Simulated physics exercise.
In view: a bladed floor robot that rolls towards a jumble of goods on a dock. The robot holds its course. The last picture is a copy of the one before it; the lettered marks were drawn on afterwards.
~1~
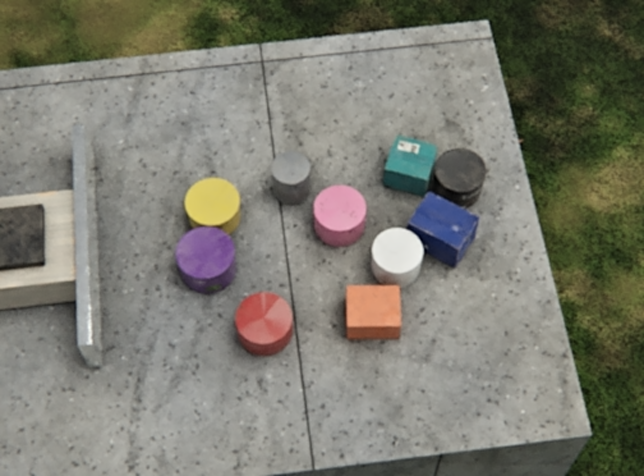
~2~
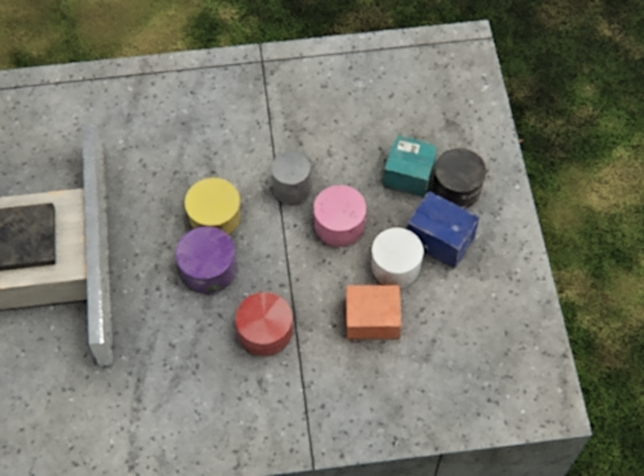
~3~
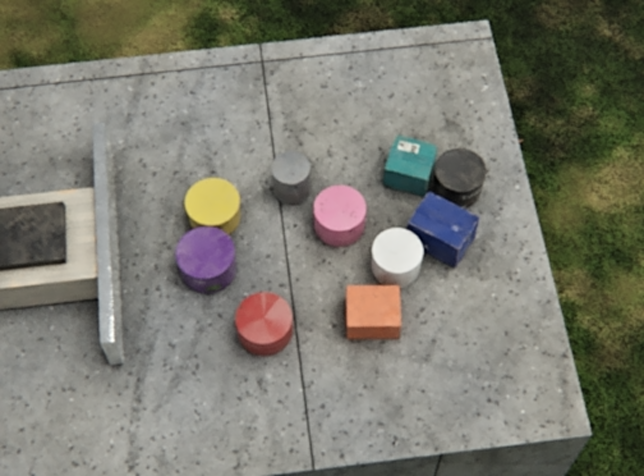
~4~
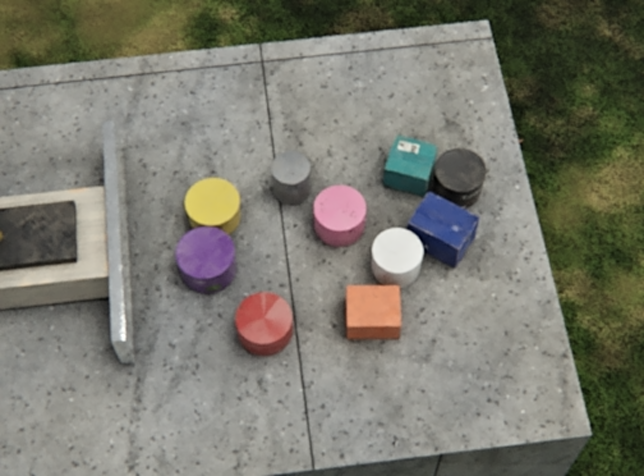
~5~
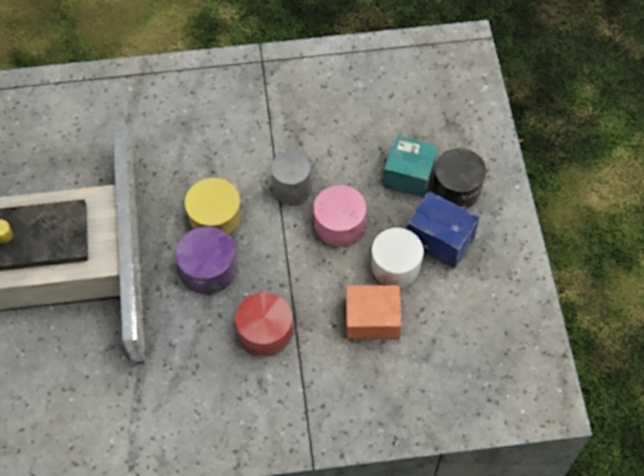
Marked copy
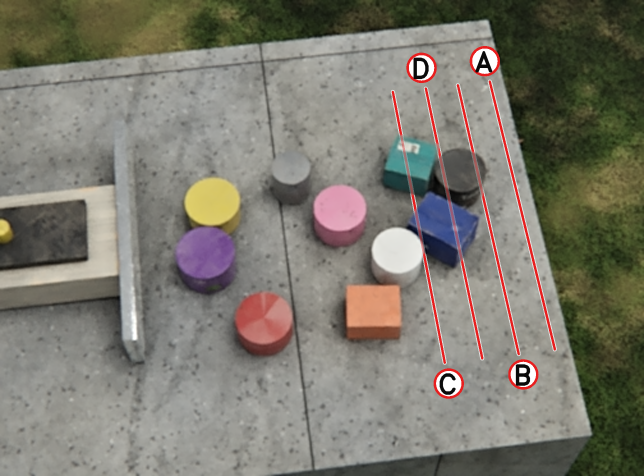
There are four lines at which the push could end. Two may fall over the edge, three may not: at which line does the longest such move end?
Line D.
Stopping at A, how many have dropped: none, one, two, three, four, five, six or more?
In all, six or more.
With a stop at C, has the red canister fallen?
No.
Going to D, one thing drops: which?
It is the black pail.
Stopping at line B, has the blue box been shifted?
By then, yes.
On the marked copy, A at (520, 207); B at (486, 211); C at (417, 219); D at (452, 215).
Following D. Soon after the start, robot (166, 220); red canister (290, 321); grey canister (308, 171).
Later, robot (283, 206); black pail (475, 176); blue box (474, 235).
In the end, robot (376, 196); black pail over the edge; orange crate (554, 300); one fallen.
As for the rest, A drops ten; B drops five; C is within the limit but short.
